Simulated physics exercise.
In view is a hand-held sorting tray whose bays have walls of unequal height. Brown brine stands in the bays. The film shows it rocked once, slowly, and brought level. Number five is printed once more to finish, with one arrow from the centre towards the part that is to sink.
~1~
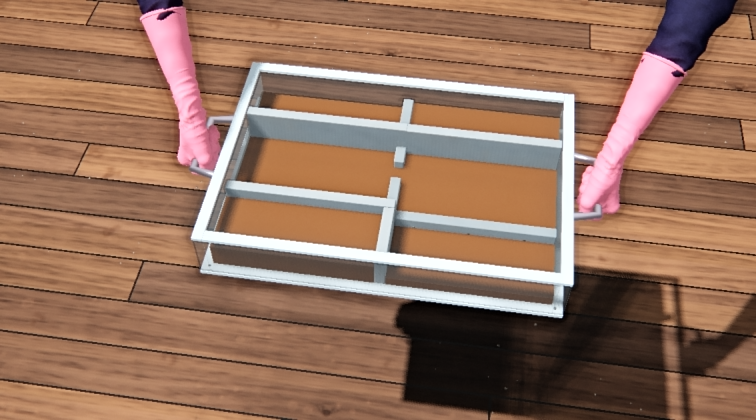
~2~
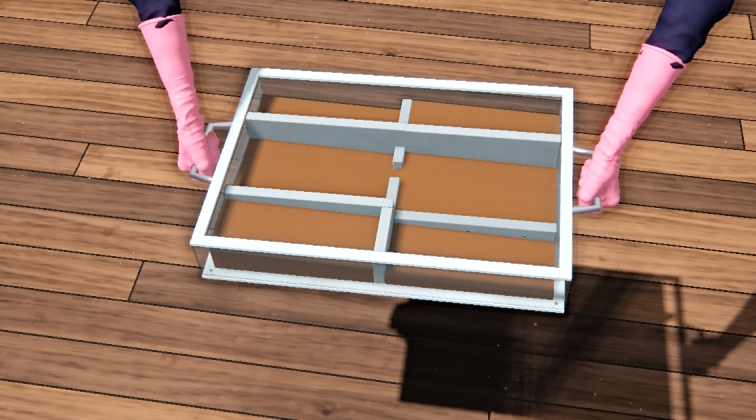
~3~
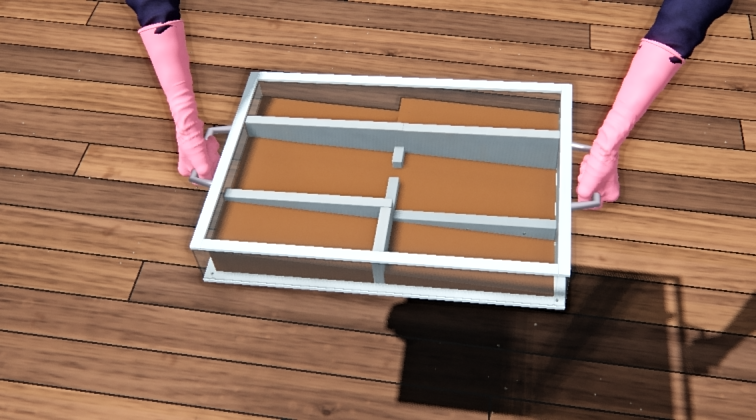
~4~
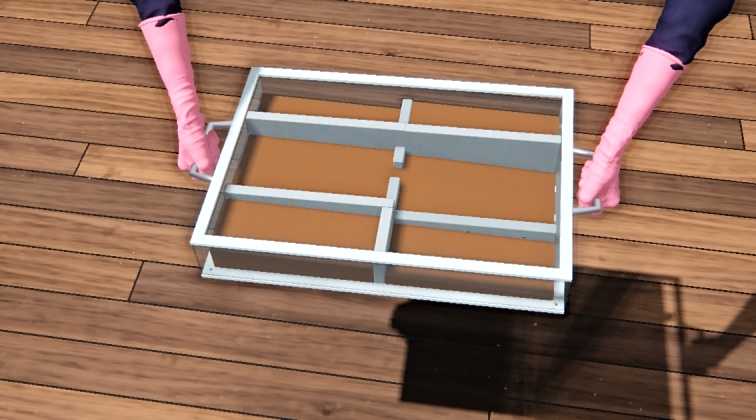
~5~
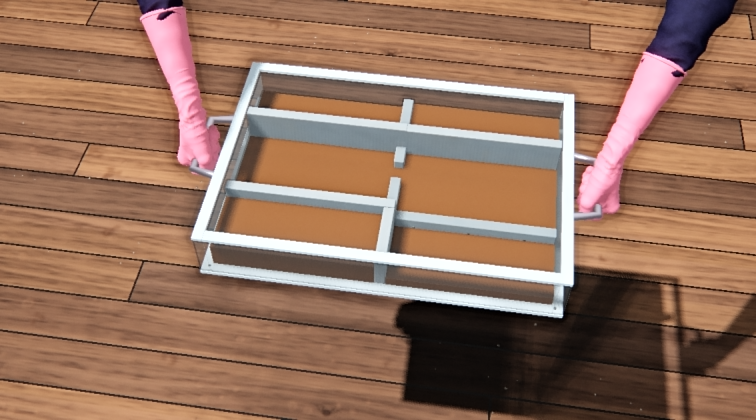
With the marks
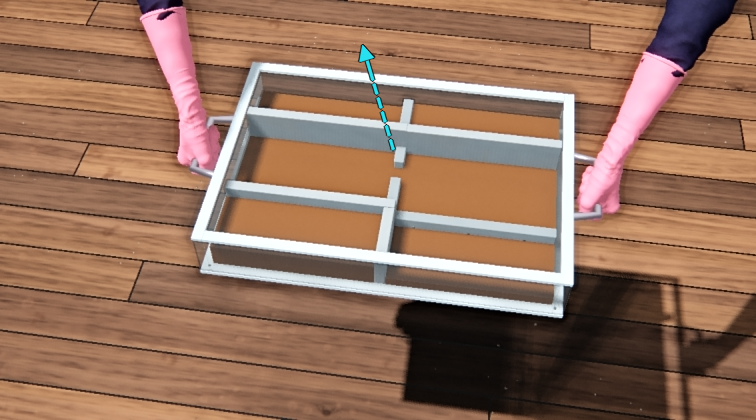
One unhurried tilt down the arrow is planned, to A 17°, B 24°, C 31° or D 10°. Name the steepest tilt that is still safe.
Angle A.
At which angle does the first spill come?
Here it is angle B.
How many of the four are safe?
Two.
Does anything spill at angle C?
Yes, that goes wrong.
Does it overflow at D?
No.
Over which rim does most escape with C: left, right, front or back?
The back rim.
The arrow ends at (364, 50).
Choosing A, nothing spills; the centre left bay holds the most.
Choosing B, about 13 % goes over the rim.
Choosing C, about 45 % goes over the rim.
Choosing D, nothing spills; the front left bay holds the most.
